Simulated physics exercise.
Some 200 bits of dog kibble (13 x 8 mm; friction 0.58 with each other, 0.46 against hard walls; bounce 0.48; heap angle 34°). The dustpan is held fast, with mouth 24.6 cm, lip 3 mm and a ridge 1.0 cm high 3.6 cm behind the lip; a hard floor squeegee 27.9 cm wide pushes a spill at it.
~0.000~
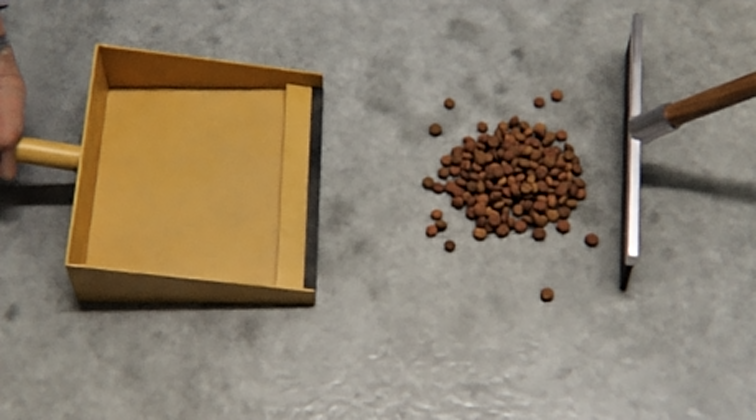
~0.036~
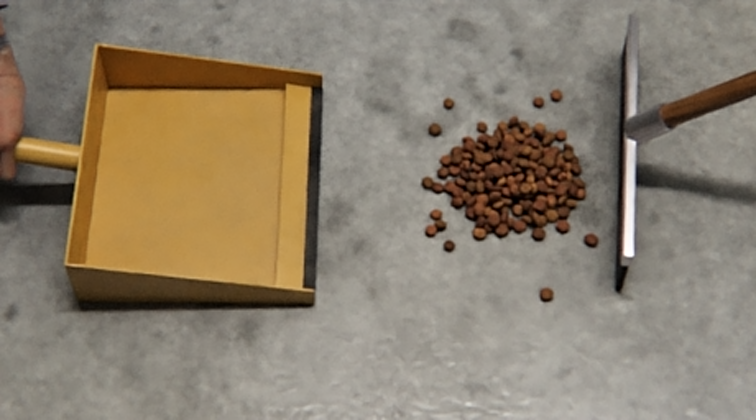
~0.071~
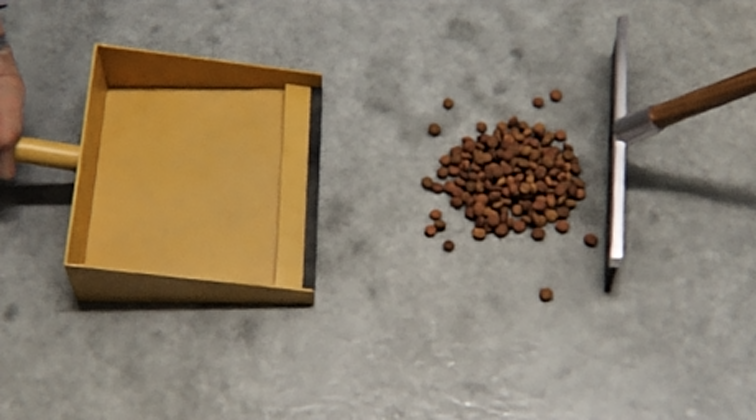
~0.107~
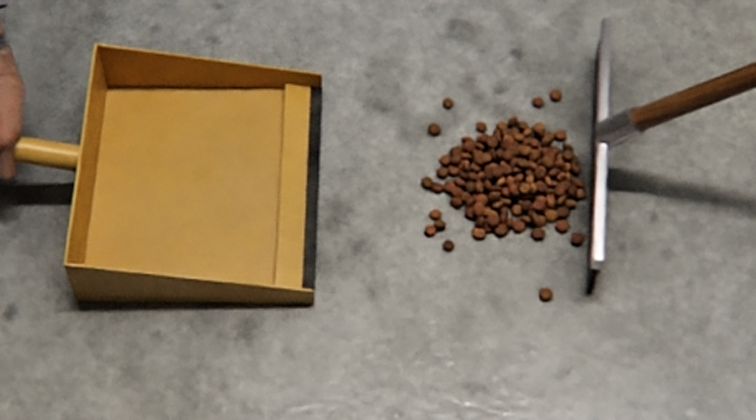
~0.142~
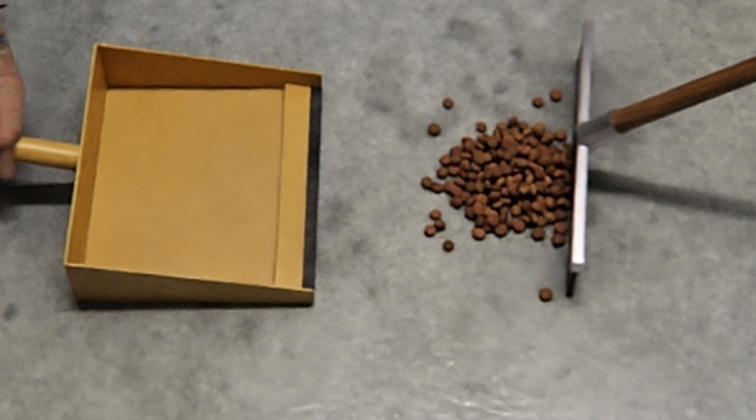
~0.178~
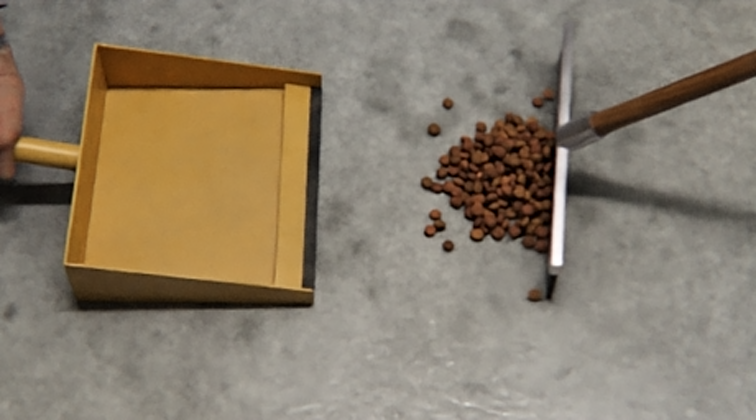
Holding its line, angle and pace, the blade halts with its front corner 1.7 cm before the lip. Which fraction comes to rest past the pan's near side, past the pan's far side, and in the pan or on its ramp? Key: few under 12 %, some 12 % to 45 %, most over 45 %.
Past the pan's near side = few, past the pan's far side = few, in the pan or on its ramp = some.
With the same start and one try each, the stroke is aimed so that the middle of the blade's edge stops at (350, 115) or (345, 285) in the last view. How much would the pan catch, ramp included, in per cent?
First try around 45 %, second try around 15 %.
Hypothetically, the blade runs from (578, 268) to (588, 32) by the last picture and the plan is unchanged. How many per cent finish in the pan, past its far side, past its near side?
The pan gets 30, the far side 5 and the near side 0.
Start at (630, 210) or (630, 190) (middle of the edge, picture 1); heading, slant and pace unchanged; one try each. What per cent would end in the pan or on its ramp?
Some 30 and 40 per cent.
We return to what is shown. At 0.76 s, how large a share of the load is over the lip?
So far, roughly 40 per cent.
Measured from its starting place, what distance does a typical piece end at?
About 20 cm.
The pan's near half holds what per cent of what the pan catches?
Something like 60 in a hundred.
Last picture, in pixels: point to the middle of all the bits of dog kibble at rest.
At about (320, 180).
Then, at 0.37 s, middle of the blade 13 cm from the lip; 0 % over the lip, far side 0 %, near side 0 %.
Then, at 0.50 s, middle of the blade 6 cm from the lip; 5 % over the lip, far side 0 %, near side 0 %.
After 0.76 s, middle of the blade 3 cm from the lip; 40 % over the lip, far side 5 %, near side 0 %.
At rest (1.2 s), near side 0 %, far side 5 %, pan 40 %, in front of the lip or behind the blade 55 %.
